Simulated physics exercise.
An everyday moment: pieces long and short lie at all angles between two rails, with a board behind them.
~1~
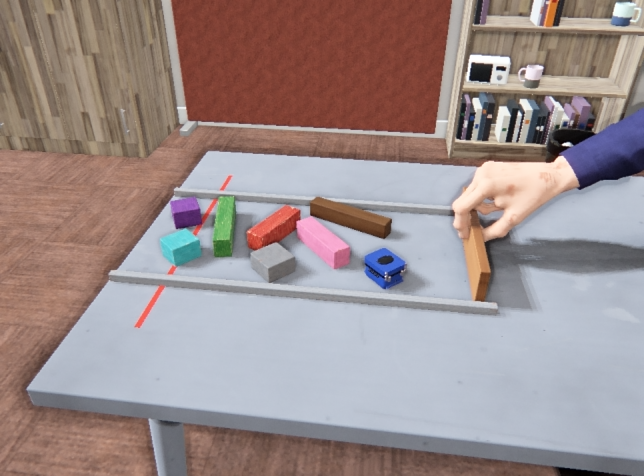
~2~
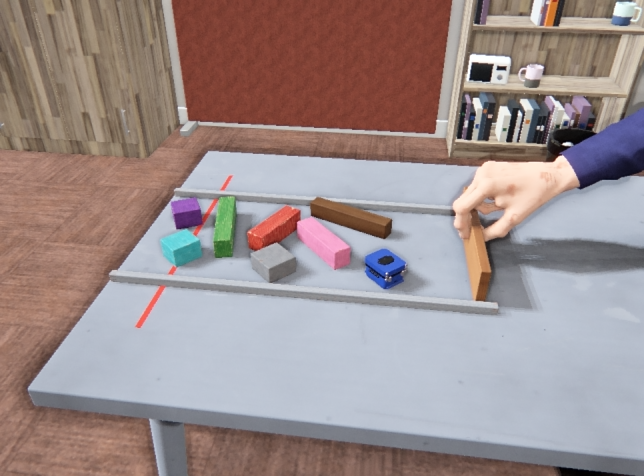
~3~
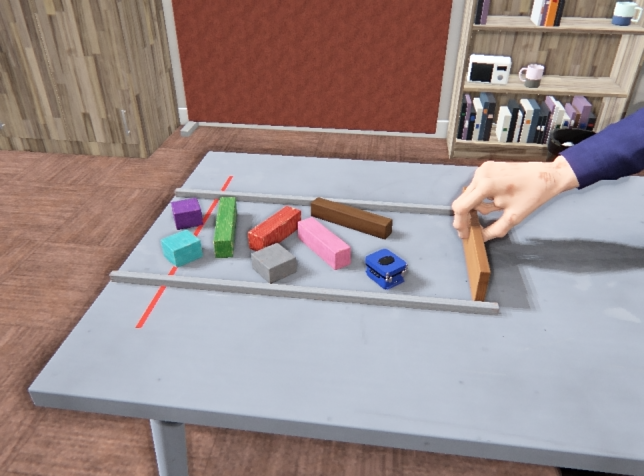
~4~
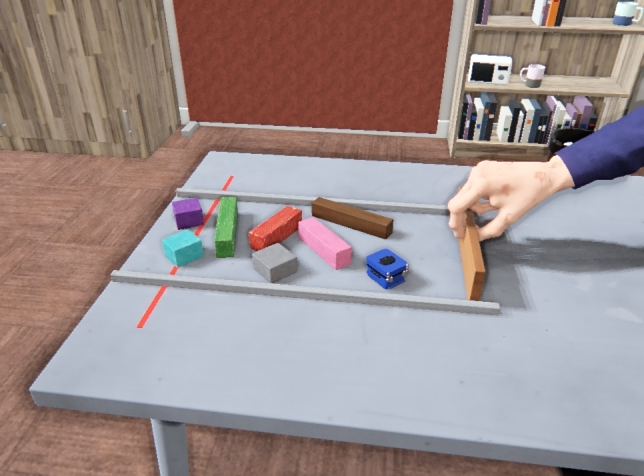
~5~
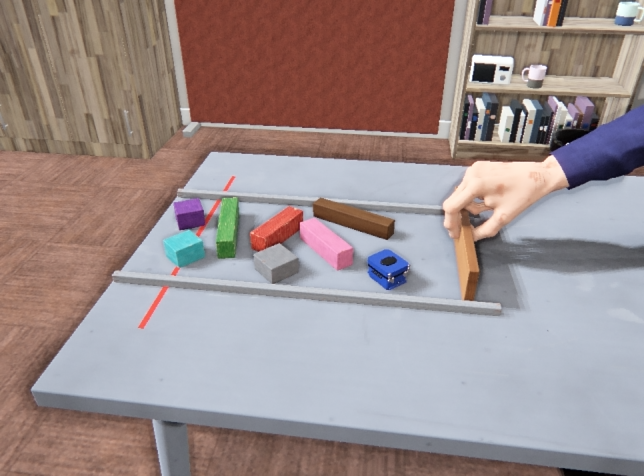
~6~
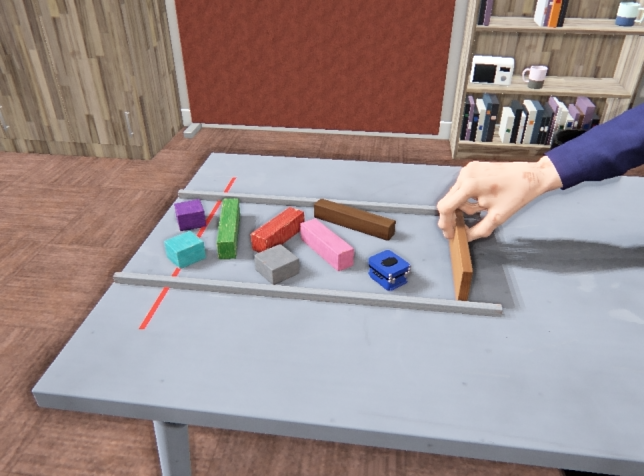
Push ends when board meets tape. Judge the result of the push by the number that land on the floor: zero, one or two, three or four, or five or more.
Just one or two.
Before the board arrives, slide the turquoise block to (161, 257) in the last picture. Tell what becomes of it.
In the end it falls away.
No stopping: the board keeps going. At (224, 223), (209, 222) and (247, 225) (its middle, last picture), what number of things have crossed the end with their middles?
First 0, then 2, finally 0.
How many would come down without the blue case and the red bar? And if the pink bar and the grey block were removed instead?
Tally per try: 1 / 1.
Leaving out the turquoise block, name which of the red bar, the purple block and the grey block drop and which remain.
Red bar: Is still there; purple block: Is gone; grey block: Is still there.
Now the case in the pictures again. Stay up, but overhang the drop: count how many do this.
The tally is 3.
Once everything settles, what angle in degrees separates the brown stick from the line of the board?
Close to 50°.
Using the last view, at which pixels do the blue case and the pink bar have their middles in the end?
Blue case at (162, 263), pink bar at (184, 235).
Soon after, none off yet; purple block at rest near (190, 215); turquoise block at rest near (185, 250); green bar at rest near (229, 227).
After that, none off yet; purple block displaced about its own width near (168, 215); turquoise block displaced about its own width near (150, 249); green bar displaced a little near (185, 227).
In the end, the number that fall off is one or two; gone, turquoise block and purple block.
